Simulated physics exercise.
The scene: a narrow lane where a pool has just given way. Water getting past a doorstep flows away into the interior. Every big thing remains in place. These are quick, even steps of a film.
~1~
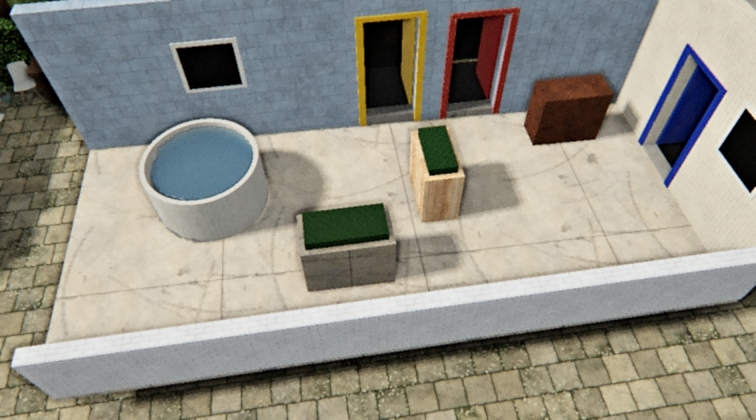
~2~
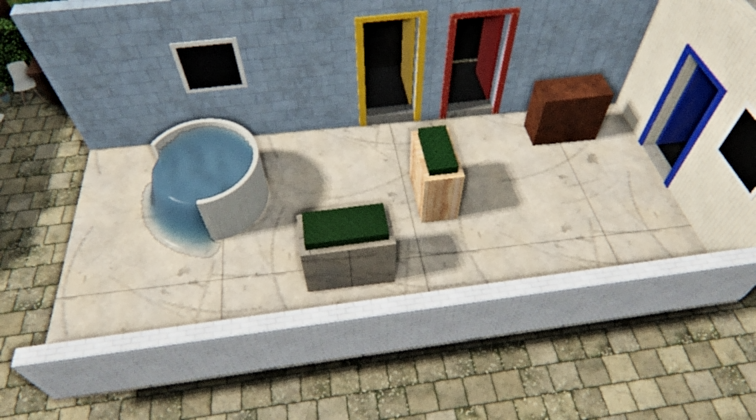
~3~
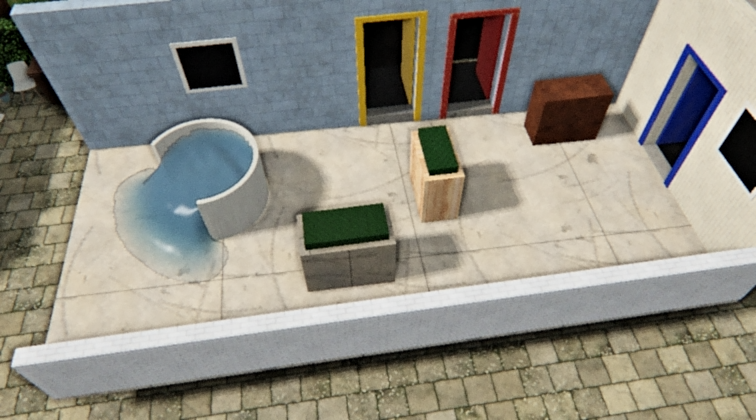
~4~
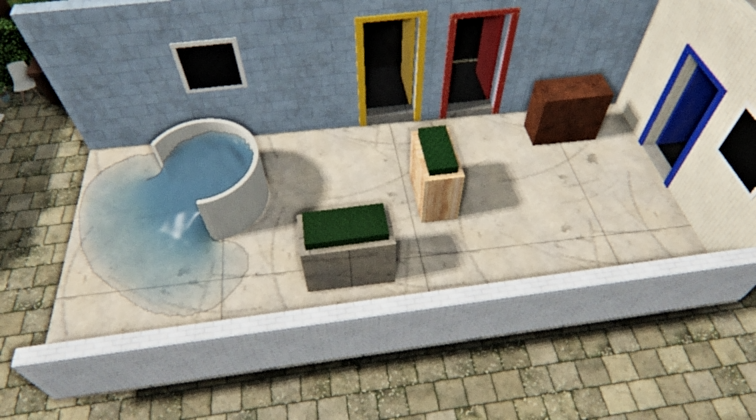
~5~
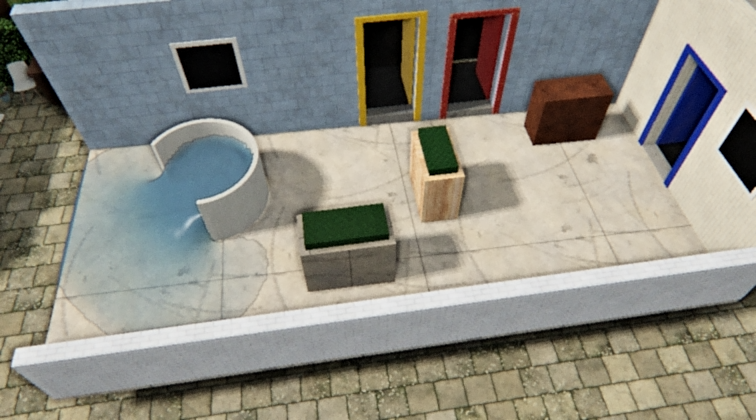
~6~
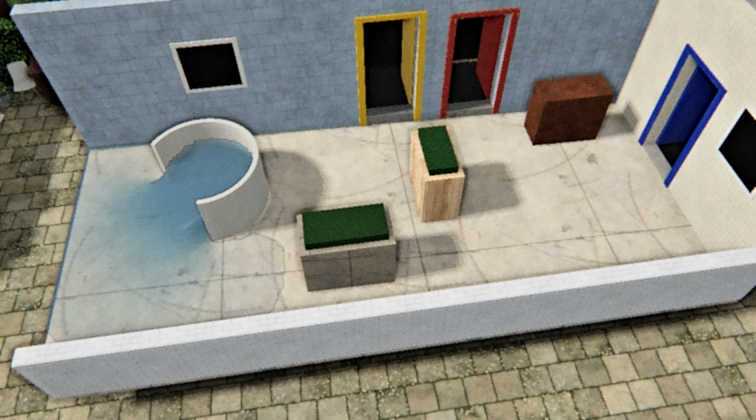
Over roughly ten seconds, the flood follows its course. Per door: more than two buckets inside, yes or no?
Per door - yellow door: No, blue door: No, red door: No.
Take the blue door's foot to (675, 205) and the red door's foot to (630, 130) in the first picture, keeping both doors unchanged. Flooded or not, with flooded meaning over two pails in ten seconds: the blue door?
Result - the blue one stays within limits.
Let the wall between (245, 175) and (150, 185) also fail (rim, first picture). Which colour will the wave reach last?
That is the red-painted one.
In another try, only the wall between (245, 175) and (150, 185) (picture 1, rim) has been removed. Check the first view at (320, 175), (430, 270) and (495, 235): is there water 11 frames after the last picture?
First unwetted, second soaked, third soaked.
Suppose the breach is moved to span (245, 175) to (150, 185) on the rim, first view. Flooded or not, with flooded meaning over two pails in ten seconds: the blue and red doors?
Lab note: Blue door over threshold; red door under threshold.
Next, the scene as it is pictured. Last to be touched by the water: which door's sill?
It has to be the red door.
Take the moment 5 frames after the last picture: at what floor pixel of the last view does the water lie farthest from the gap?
Close to (356, 326).
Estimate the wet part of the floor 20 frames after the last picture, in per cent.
Estimate: Some 30 in a hundred.
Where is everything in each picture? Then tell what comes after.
The first frame shows still water in the round pool at (201, 163).
In the second frame, the front is at (215, 248), out from the gap at (164, 213).
In the third frame, water pours out at (164, 214) and has run to (210, 274).
In the fourth frame, water pours out at (165, 216) and has run to (209, 303).
In the fifth frame, the front is at a hidden place, out from the gap at (165, 217).
In the sixth frame, water pours out at (165, 217) and has run to a hidden place.
A moment on, water covers 20 % of the floor; the yellow door not reached, the blue door not reached, the red door not reached.
Next, water covers 25 % of the floor; the yellow door not reached, the blue door not reached, the red door not reached.
Then, water covers 30 % of the floor; the yellow door not reached, the blue door not reached, the red door not reached.
Later, water covers 40 % of the floor; the yellow door not reached, the blue door not reached, the red door not reached.
In the end, water covers 40 % of the floor; the yellow door wet at the sill, nothing in, the blue door wet at the sill, nothing in, the red door wet at the sill, nothing in.
